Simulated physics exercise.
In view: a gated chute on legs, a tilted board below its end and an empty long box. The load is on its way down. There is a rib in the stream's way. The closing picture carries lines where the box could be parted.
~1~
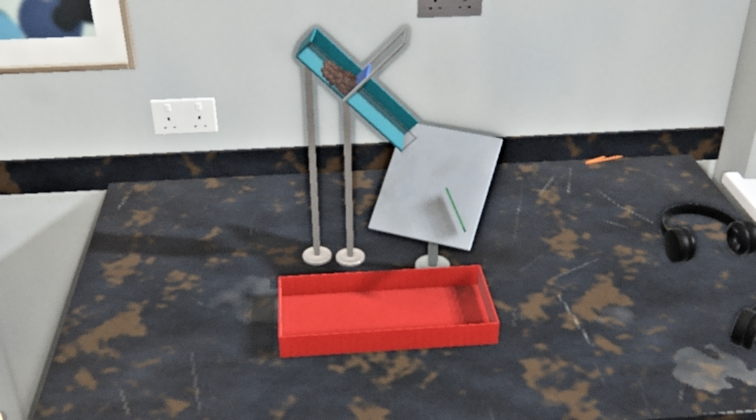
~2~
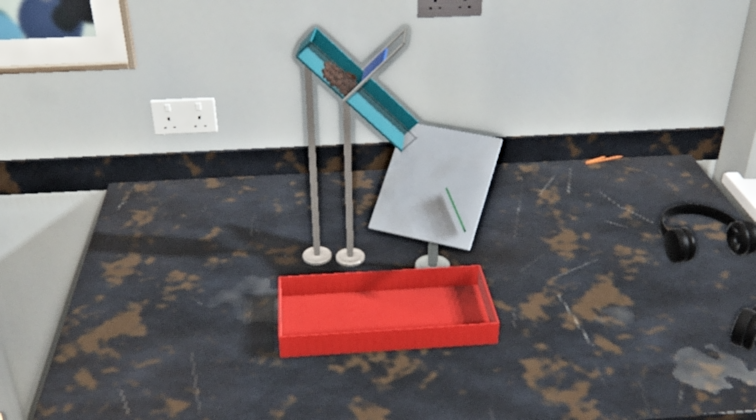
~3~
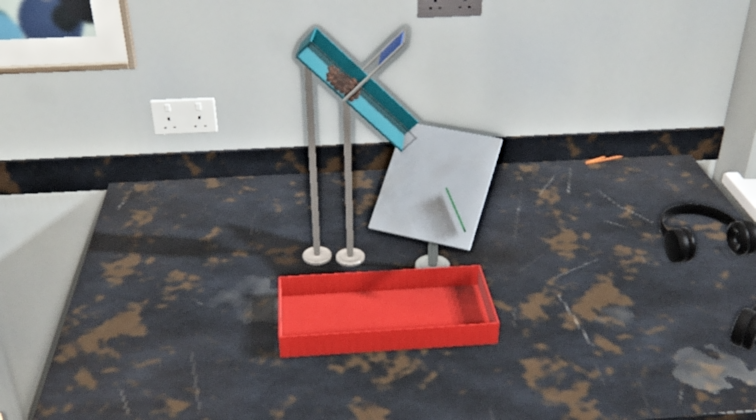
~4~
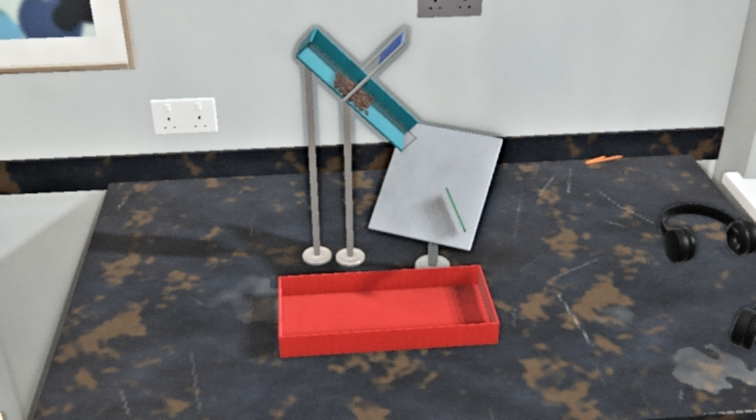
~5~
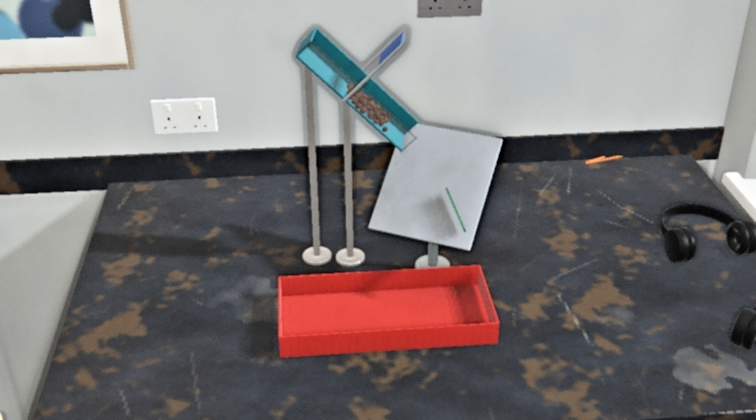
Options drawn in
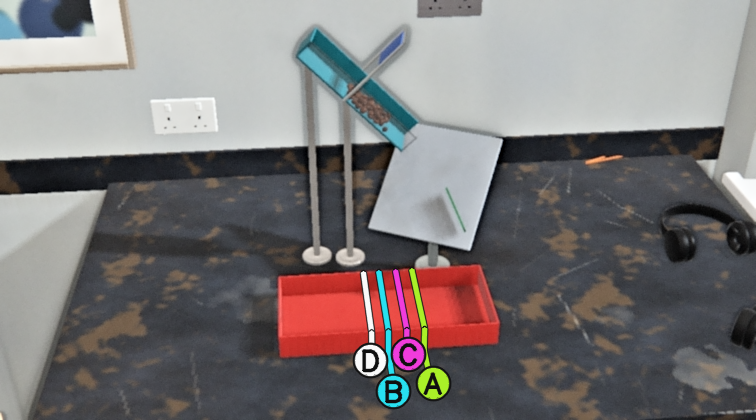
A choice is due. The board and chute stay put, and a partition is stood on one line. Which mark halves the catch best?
Take A.
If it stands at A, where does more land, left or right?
More lands on the right.
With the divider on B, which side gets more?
The right side.
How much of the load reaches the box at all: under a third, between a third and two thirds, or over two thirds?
About that: Over two thirds.
On the marked copy, line A crosses the front rim at (424, 328); line B crosses the front rim at (388, 330); line C crosses the front rim at (406, 329); line D crosses the front rim at (371, 331).
Choosing A, of what is caught, about a third on the left of the divider, about two thirds on the right.
Choosing B, of what is caught, a stray few on the left of the divider, nearly all on the right.
Choosing C, of what is caught, a small part on the left of the divider, most on the right.
Choosing D, of what is caught, a stray few on the left of the divider, nearly all on the right.
